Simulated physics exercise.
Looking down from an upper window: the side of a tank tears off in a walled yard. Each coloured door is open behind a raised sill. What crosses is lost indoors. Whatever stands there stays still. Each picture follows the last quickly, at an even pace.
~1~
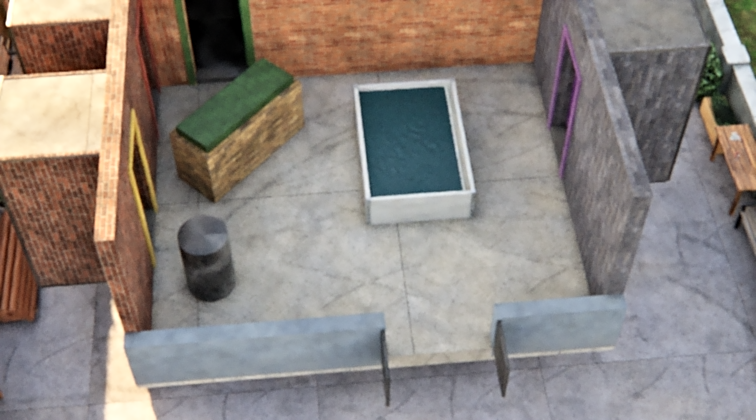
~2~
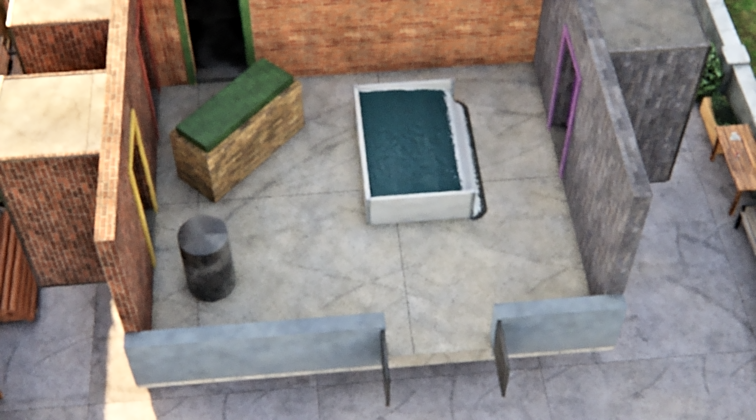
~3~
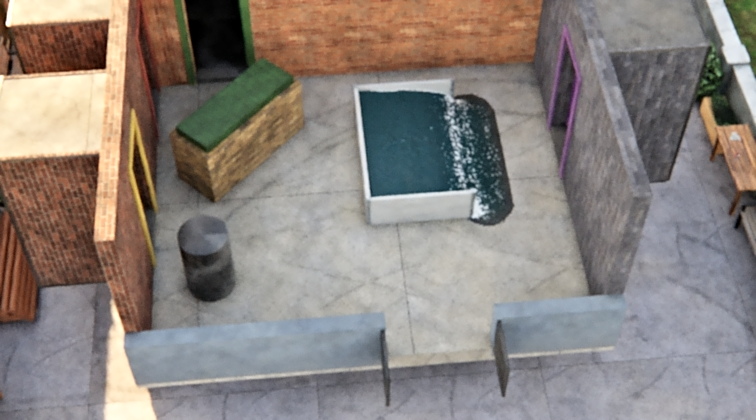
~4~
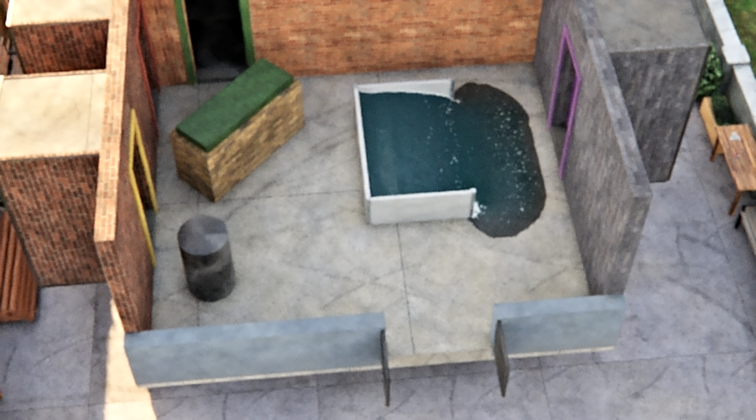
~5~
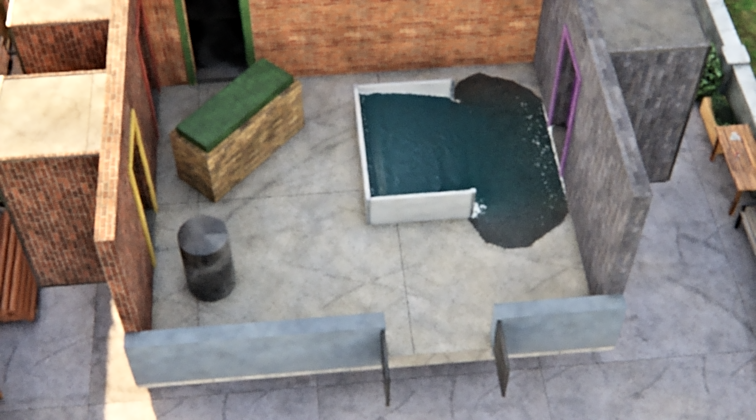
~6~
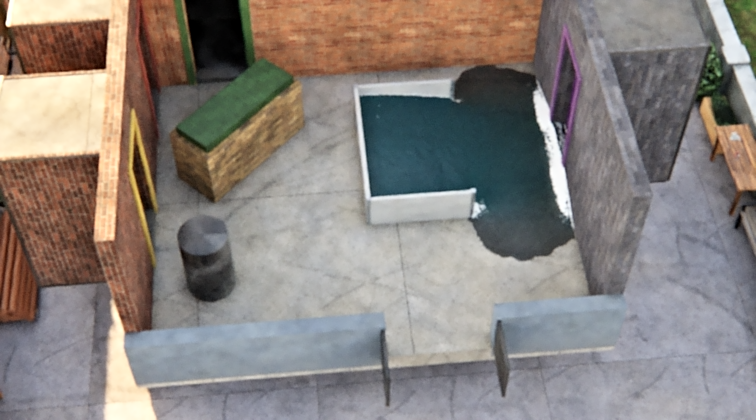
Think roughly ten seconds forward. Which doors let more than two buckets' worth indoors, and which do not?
The green door does not; the red door does not; the purple door lets more through; the yellow door does not.
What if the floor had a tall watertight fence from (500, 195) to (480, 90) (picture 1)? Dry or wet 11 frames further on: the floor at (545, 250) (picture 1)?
Looks like that place is swamped.
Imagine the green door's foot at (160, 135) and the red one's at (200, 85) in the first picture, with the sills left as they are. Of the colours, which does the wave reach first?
It's the purple-painted one, I'd say.
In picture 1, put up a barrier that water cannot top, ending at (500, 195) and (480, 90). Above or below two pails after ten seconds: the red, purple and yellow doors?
Red falls short, purple falls short, yellow falls short.
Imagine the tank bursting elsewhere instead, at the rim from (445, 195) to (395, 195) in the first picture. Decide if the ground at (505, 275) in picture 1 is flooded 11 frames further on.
Verdict: Under water.
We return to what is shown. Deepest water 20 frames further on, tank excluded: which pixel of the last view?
Near (586, 325).
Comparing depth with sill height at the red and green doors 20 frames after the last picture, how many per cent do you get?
Some 0 percent and then some 0 percent.
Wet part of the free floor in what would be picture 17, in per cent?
My guess is around 25 in a hundred.
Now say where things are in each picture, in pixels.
The tank at (412, 140) is whole and still, in the first frame.
Water pours out at (459, 152) and has run to a hidden place, in the second frame.
Water pours out at (459, 153) and has run to (470, 98), in the third frame.
Water pours out at (459, 153) and has run to (512, 231), in the fourth frame.
Water pours out at (459, 153) and has run to (554, 221), in the fifth frame.
The front is at (572, 233), out from the gap at (459, 153), in the sixth frame.
A moment on, water covers 20 % of the floor; the green door not reached, the red door not reached, the purple door over two buckets in, the yellow door not reached.
Next, water covers 25 % of the floor; the green door not reached, the red door not reached, the purple door far over two buckets in, the yellow door not reached.
Then, water covers 45 % of the floor; the green door not reached, the red door not reached, the purple door far over two buckets in, the yellow door not reached.
Later, water covers 75 % of the floor; the green door wet at the sill, nothing in, the red door wet at the sill, nothing in, the purple door far over two buckets in, the yellow door not reached.
In the end, water covers 90 % of the floor; the green door wet at the sill, nothing in, the red door wet at the sill, nothing in, the purple door far over two buckets in, the yellow door wet at the sill, nothing in.
